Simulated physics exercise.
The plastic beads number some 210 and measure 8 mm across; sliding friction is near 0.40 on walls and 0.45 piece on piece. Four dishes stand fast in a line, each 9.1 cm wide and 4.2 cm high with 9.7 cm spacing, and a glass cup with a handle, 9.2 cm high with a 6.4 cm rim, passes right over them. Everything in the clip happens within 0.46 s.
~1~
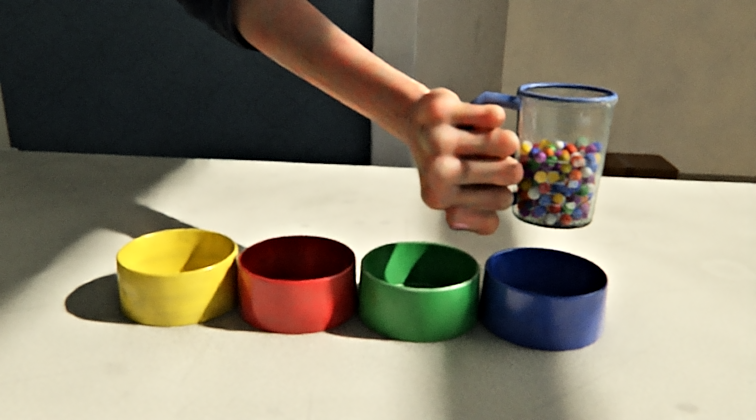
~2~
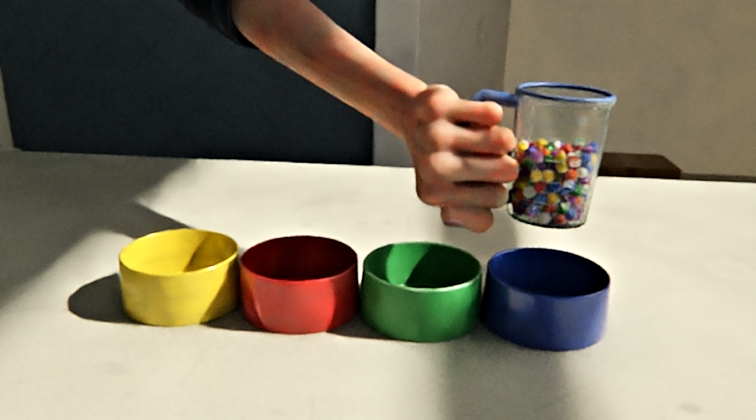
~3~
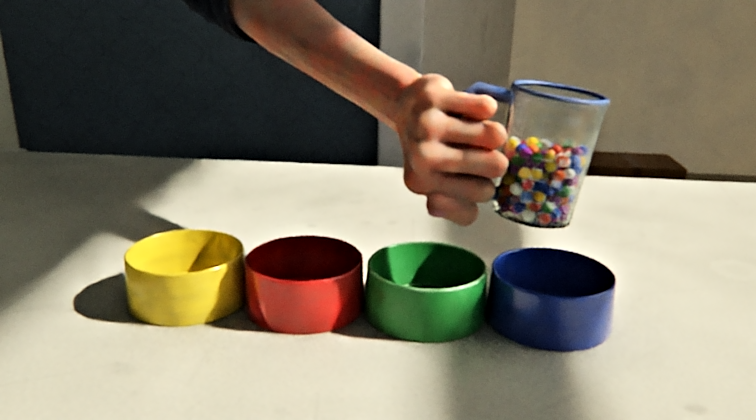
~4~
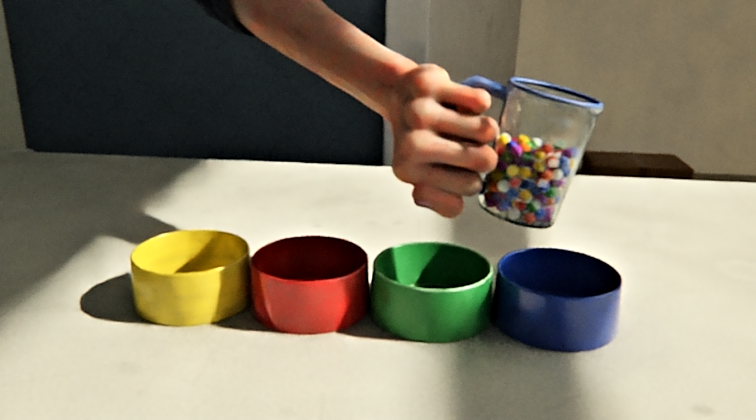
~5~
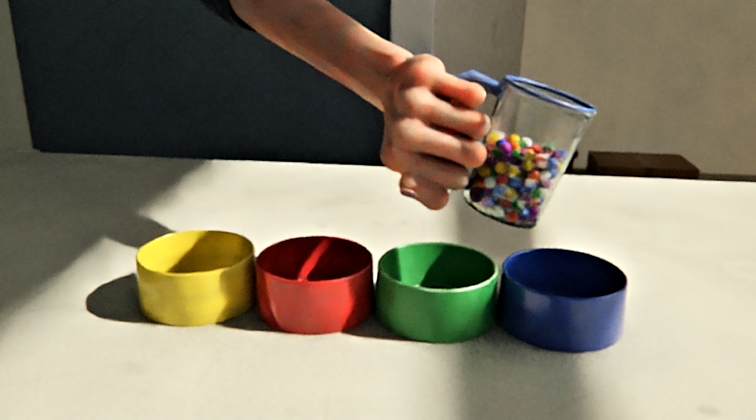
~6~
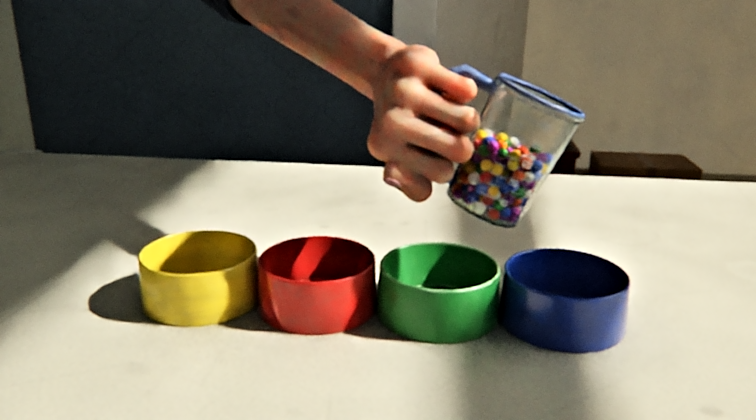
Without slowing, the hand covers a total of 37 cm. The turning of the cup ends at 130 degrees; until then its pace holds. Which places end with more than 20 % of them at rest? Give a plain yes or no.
Red - yes, blue - no, green - no, yellow - no, counter - no.
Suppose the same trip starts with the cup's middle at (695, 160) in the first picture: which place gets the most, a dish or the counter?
Most of it lands at green.
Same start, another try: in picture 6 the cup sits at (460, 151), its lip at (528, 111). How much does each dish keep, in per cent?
You'd end up with red at 0, blue at 0, green at 0 and yellow at 100.
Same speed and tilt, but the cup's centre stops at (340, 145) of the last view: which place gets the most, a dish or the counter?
That'd be green, it takes the most.
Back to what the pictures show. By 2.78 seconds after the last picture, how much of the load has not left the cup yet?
0 %.
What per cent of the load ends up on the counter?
Near 10 percent, roughly speaking.
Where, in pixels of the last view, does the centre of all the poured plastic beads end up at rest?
(310, 286).
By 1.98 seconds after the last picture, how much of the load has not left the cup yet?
Close to 0 in a hundred.
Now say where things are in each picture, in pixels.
The first frame shows cup at (559, 156), tilt 0 degrees, lip at (613, 94), moved 0.0 cm; middle of the pieces at (560, 178); blue dish at (546, 271); green dish at (420, 264); red dish at (298, 257); yellow dish at (178, 251).
The second frame shows cup at (555, 155), tilt 2 degrees, lip at (611, 96), moved 0.4 cm; middle of the pieces at (555, 178).
The third frame shows cup at (545, 155), tilt 7 degrees, lip at (605, 99), moved 1.5 cm; middle of the pieces at (543, 177).
The fourth frame shows cup at (535, 154), tilt 12 degrees, lip at (599, 104), moved 2.7 cm; middle of the pieces at (531, 176).
The fifth frame shows cup at (524, 154), tilt 17 degrees, lip at (592, 109), moved 3.8 cm; middle of the pieces at (518, 175).
The sixth frame shows cup at (510, 153), tilt 23 degrees, lip at (581, 115), moved 4.9 cm; middle of the pieces at (503, 174); blue dish at (566, 272); green dish at (439, 265); red dish at (317, 258); yellow dish at (199, 252).
Then, 1.18 s after the last picture, tilt 90 degrees; cup holds 100 %.
Then, 1.98 s after the last picture, tilt 130 degrees; cup holds 0 %, red 90 %, yellow 5 %.
Then, 2.78 s after the last picture, tilt 130 degrees; cup holds 0 %, red 90 %, yellow 5 %.
In the end, red 90 %, blue 0 %, green 0 %, yellow 5 %, counter 10 %.
